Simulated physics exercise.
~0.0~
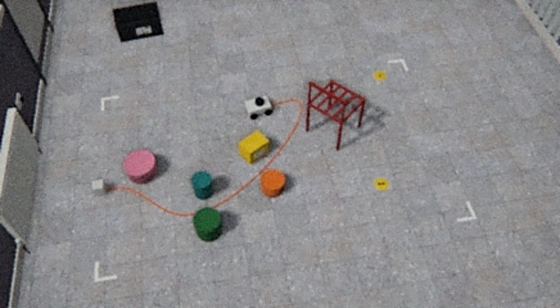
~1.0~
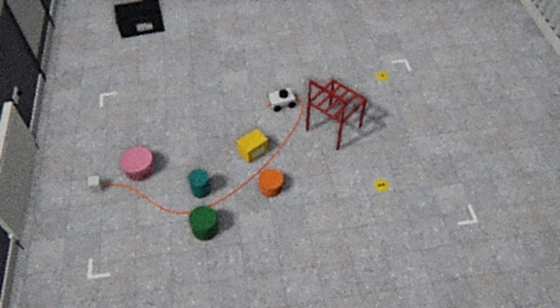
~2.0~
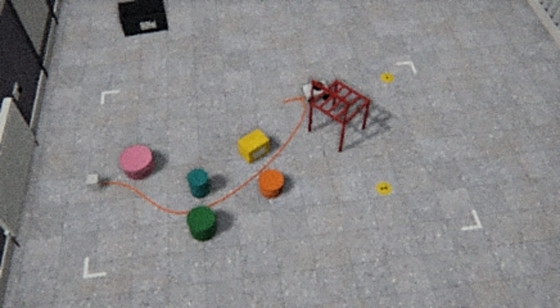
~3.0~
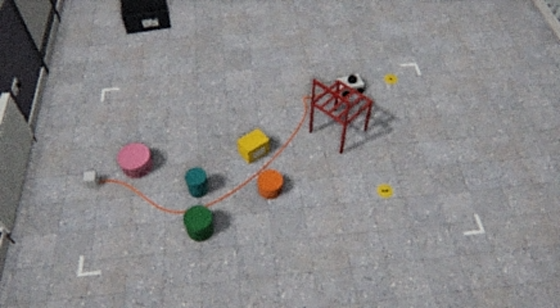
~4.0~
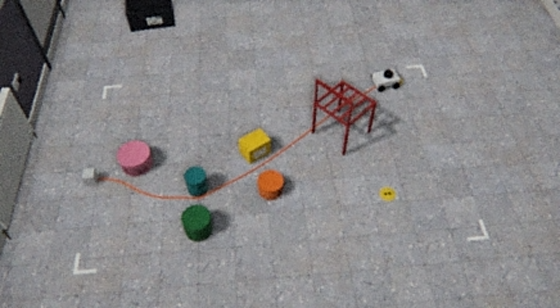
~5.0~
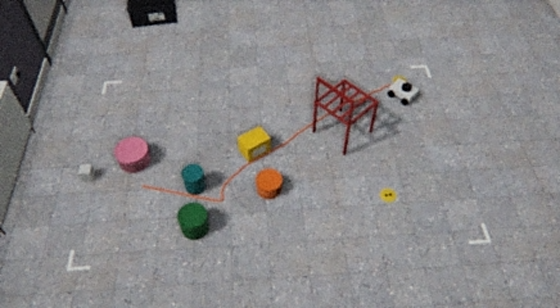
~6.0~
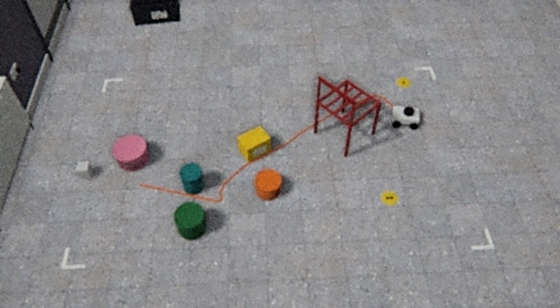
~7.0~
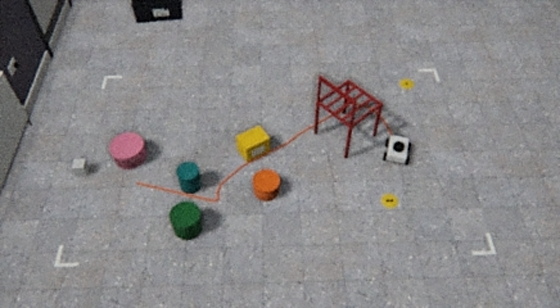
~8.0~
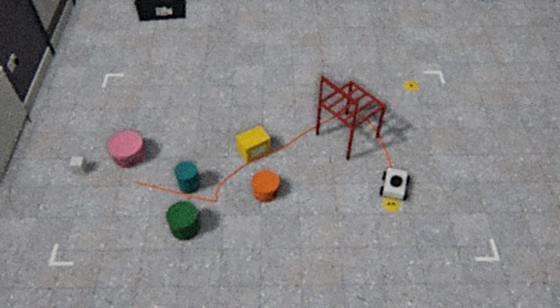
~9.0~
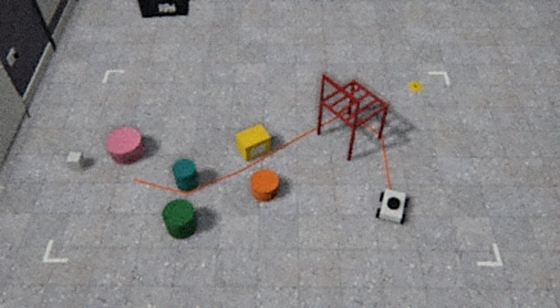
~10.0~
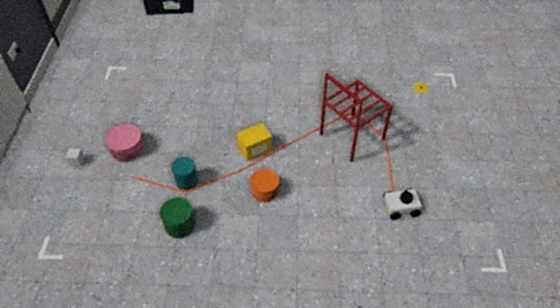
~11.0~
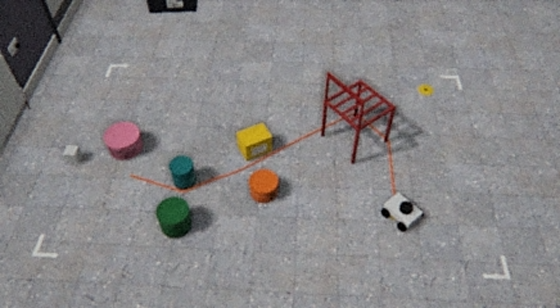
We see a small white cart trailing an orange lead past coloured bins and buckets, moving right behind a red frame, then turning down past yellow floor marks. The lead's far end pulls away from a small pale block, and the cart stops at lower right, its lead still bent round the frame.
